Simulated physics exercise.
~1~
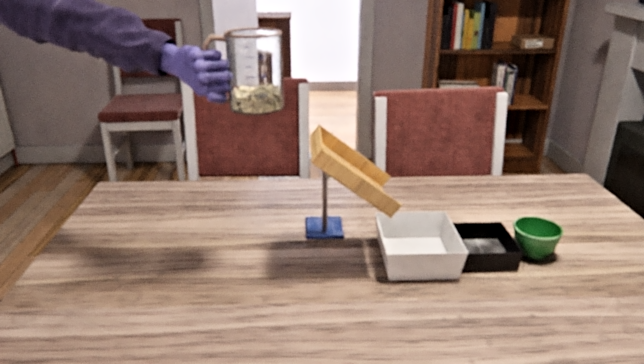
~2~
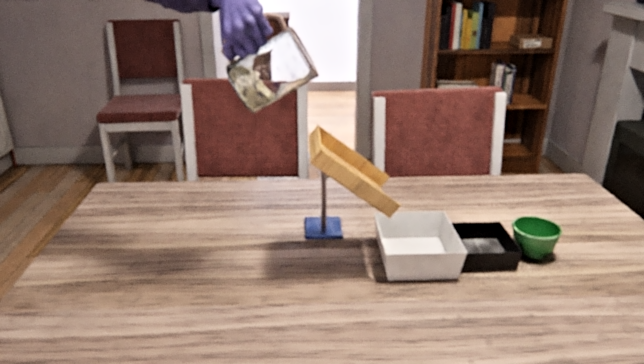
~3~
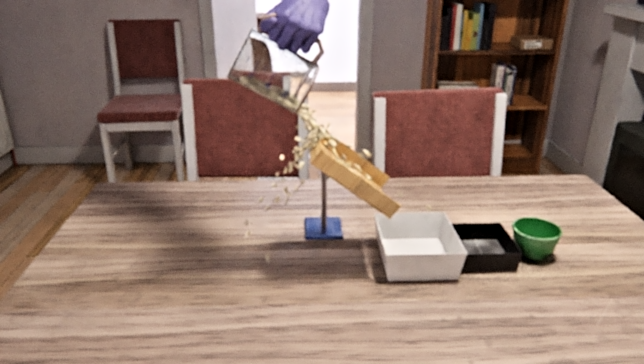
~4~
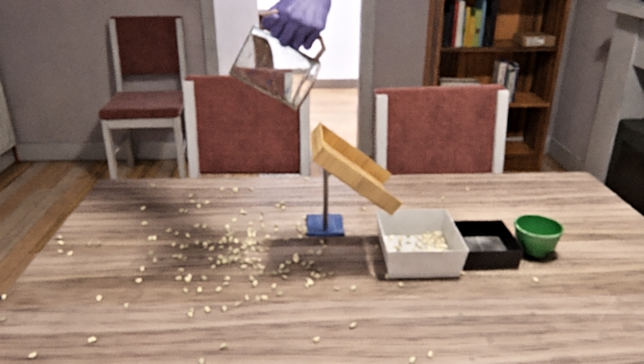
Gloved hand tipping a clear jug of white beans over a sloping wooden chute, most scattering across the table, some filling a white tin.
